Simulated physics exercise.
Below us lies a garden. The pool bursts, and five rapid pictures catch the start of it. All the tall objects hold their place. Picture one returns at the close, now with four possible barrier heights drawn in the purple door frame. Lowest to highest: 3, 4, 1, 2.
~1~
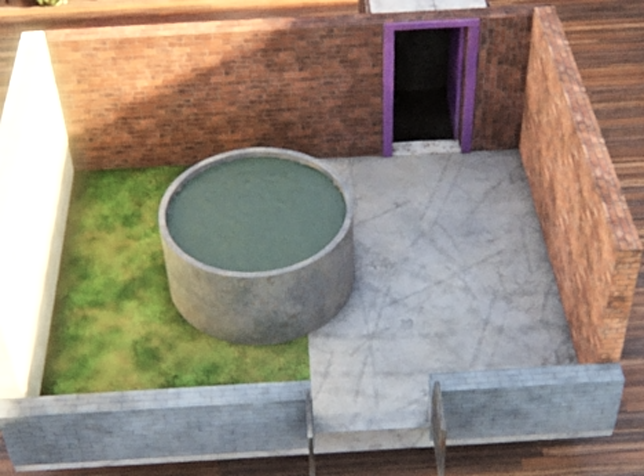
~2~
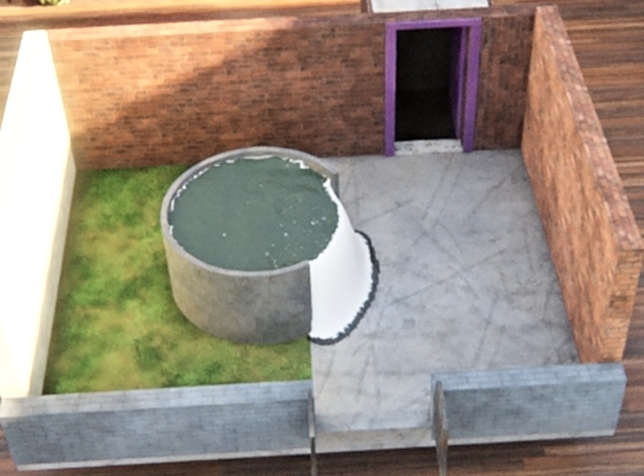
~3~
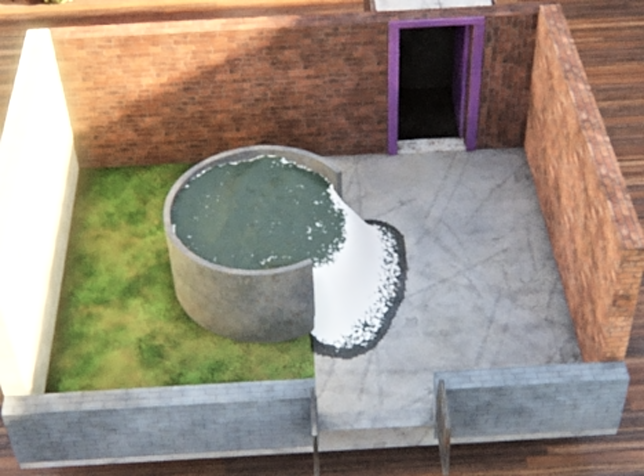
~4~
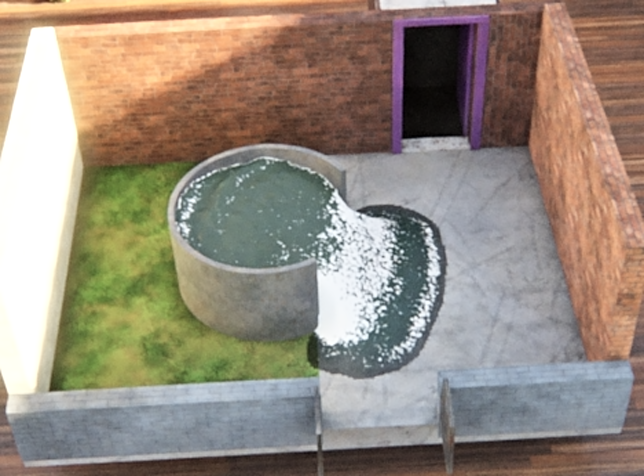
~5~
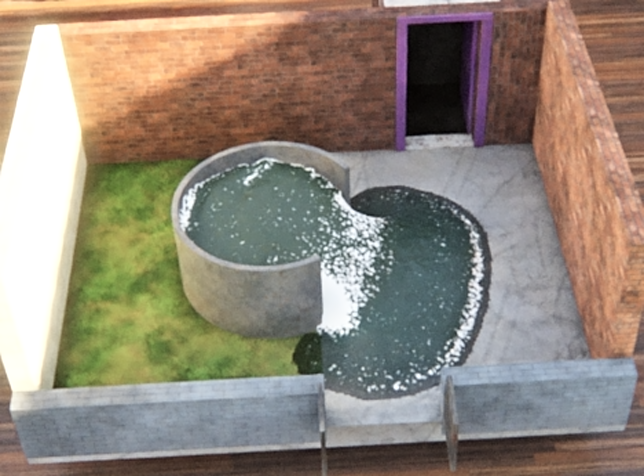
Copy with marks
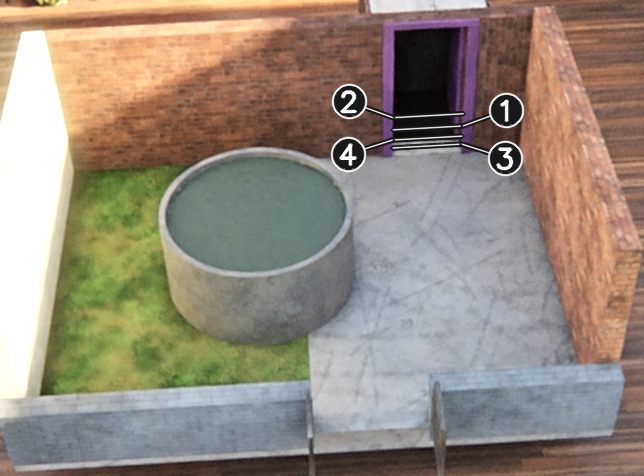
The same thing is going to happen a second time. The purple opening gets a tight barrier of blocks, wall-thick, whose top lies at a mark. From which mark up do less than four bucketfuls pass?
Height 4.
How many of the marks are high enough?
Three of them.
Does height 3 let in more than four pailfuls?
Yes.
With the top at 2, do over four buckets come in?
No, that is safe.
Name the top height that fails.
3.
In white, 1 at (427, 127); 2 at (428, 115); 3 at (427, 146); 4 at (427, 138); from the bottom up 3, 4, 1, 2.
With 1, nothing gets over.
With 2, nothing gets over.
With 3, about 11 bucketfuls get in.
With 4, a splash gets over, under a bucket.
